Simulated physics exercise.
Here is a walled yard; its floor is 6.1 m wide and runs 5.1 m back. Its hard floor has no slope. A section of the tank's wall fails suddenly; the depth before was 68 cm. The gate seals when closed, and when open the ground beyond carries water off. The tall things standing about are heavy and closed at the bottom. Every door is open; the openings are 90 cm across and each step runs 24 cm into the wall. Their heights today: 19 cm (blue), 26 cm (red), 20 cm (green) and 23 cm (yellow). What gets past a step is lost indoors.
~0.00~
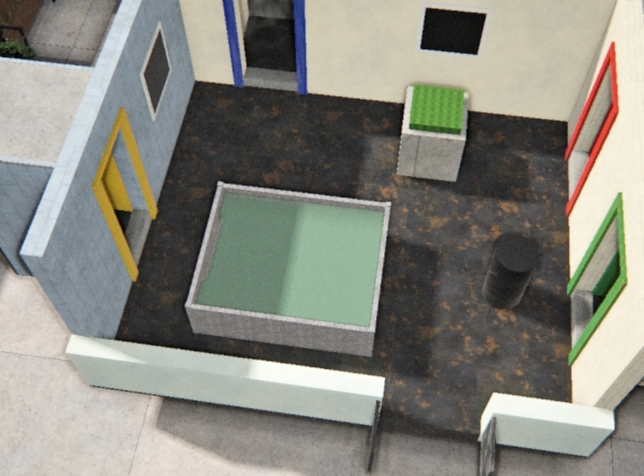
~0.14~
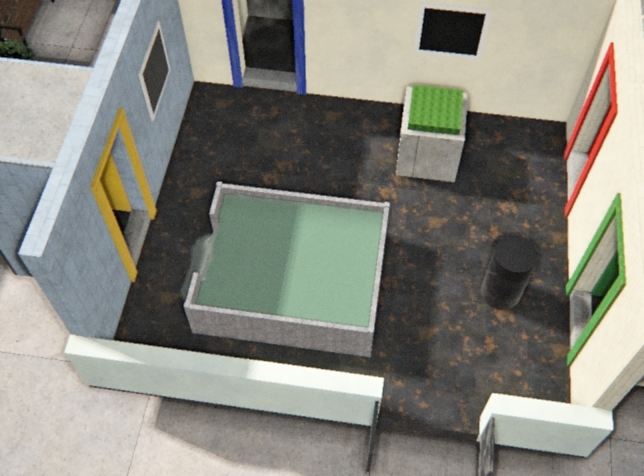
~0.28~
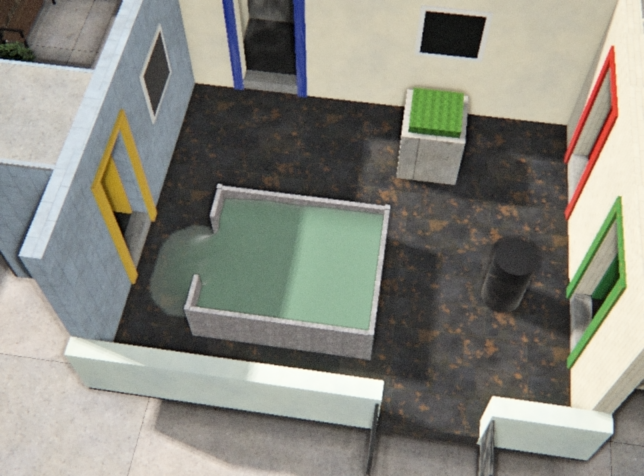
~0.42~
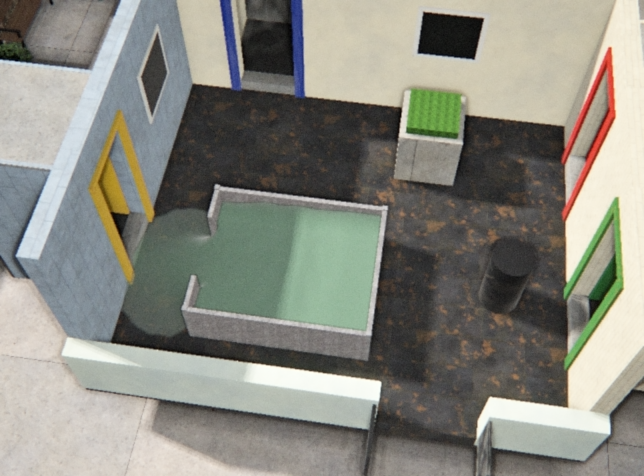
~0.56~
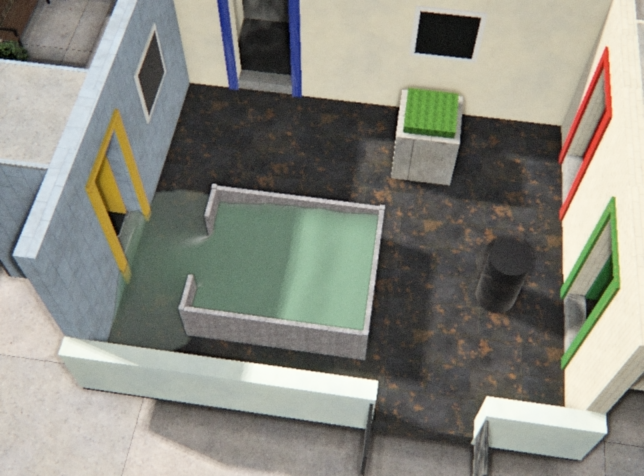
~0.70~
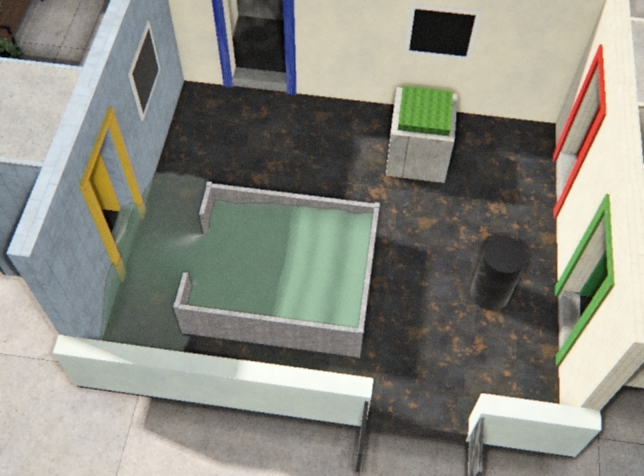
A walled yard with a dark, rust-flecked floor is seen from high above, a grey-walled tank of green water near its middle. A yellow-framed door stands left, a blue one behind, red and green ones right, with a green-topped block and a black cylinder between. The tank's left wall opens and water pours out, spreading toward the yellow door and front wall, as the camera drifts slightly.
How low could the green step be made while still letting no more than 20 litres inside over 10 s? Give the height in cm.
Close to 8 cm is just enough.
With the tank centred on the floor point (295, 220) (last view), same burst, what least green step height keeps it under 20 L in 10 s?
Some 10.5 cm.
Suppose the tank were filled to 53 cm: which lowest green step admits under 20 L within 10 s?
About 6.0 cm.
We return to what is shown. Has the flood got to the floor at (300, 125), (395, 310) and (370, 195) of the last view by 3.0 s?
In turn: Flooded, still dry, not reached.
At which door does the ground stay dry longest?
It is the red one.
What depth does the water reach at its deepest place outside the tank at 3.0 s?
Up to some 33 cm.
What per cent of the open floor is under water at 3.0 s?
Some 50 per cent of it.
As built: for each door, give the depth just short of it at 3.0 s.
In cm: Blue 17, red 0, green 0, yellow 31.
After 1.4 s water covers 20 % of the floor, deepest (48 cm) near (96, 364); it has not reached the green door.
After 3.0 s water covers 50 % of the floor, deepest (33 cm) near (96, 364); it has not reached the green door.
After 10.0 s water covers 95 % of the floor, deepest (14 cm) near (548, 217); 9 cm at the green door, 0 litres in over its 20 cm step.
At the green door as built, the water arrived by 3.9 s and peaked near 12 cm at 4.6 s.
Run again over the same 10 s with other heights there, 39 litres in over 6.5 cm, 10 litres over 9 cm. The limit of 20 litres is kept from about 8 cm up.
